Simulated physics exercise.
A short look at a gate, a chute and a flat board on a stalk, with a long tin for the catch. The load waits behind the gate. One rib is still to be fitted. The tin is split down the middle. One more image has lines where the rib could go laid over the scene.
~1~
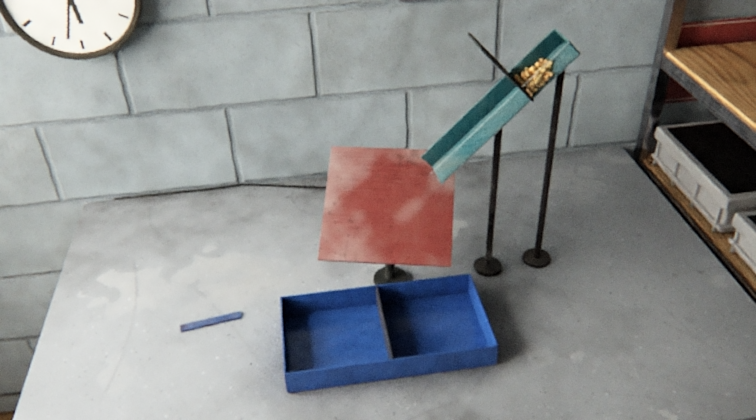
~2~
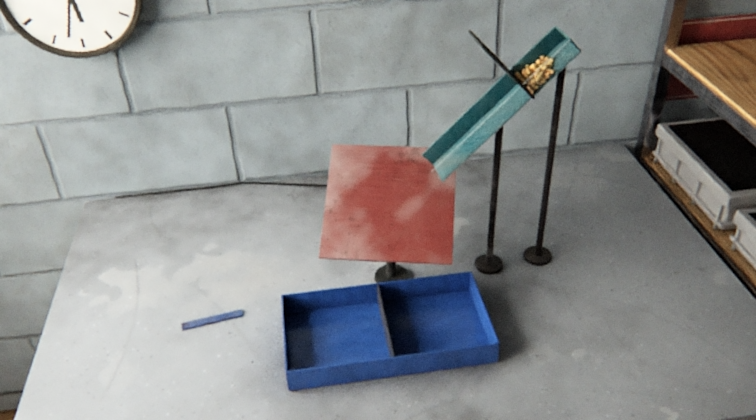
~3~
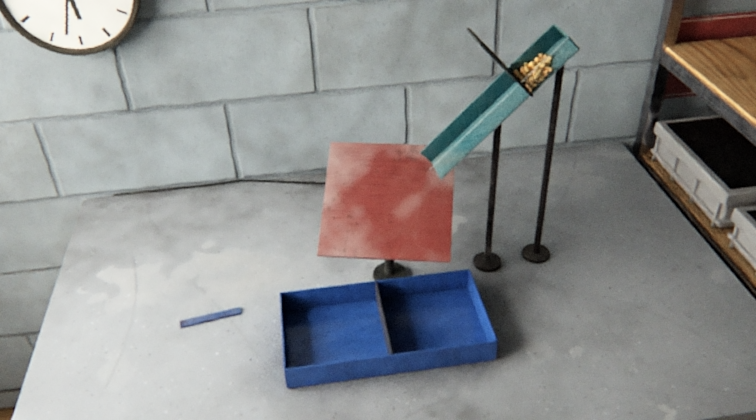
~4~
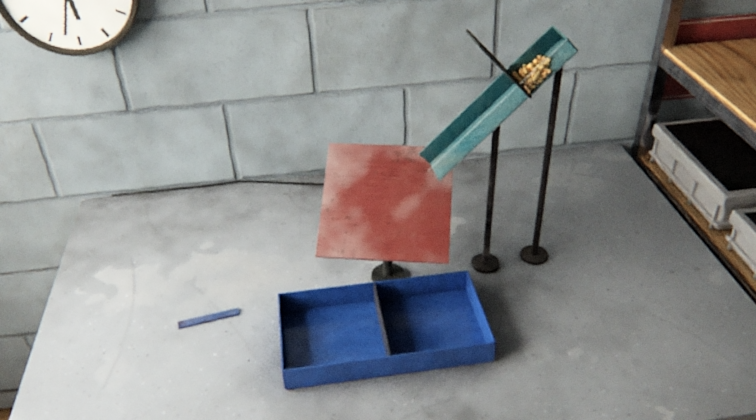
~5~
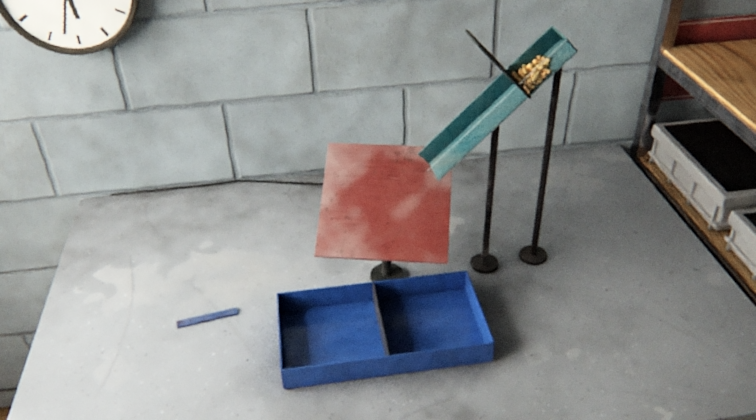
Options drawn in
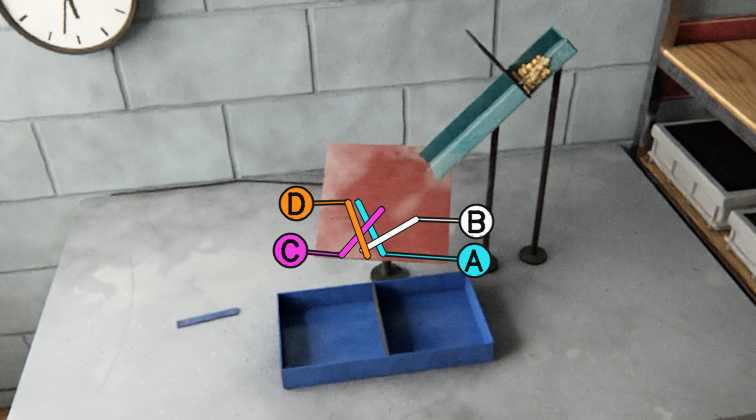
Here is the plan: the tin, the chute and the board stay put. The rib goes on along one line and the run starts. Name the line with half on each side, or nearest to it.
Use line D.
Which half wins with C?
The left half.
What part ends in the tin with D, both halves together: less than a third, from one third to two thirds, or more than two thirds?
More than two thirds.
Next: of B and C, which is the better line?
C it is.
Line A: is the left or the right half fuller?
Right.
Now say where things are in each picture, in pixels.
The first picture shows load behind the gate near (533, 81), dried chickpeas; lip of the chute near (437, 175), sloping fairly steeply.
The second picture shows middle of the board near (390, 202), tilted fairly steeply; middle of its low edge near (385, 261); of its high edge near (394, 146).
The third picture shows front corners of the tin near (285, 369) and (497, 341); front end of its middle wall near (392, 355).
The fourth picture shows middle of the load near (531, 78); lip near (435, 172).
The fifth picture shows middle of the load near (530, 78); lip near (434, 172).
On the marked copy, line A from (357, 202) to (383, 253); line B from (416, 219) to (362, 250); line C from (381, 209) to (341, 255); line D from (347, 202) to (367, 256).
Choosing A, of what is caught, a small share in the left half, all but a few in the right.
Choosing B, of what is caught, the whole lot in the left half, none at all in the right.
Choosing C, of what is caught, the bulk in the left half, close to a quarter in the right.
Choosing D, of what is caught, close to half in the left half, close to half in the right.
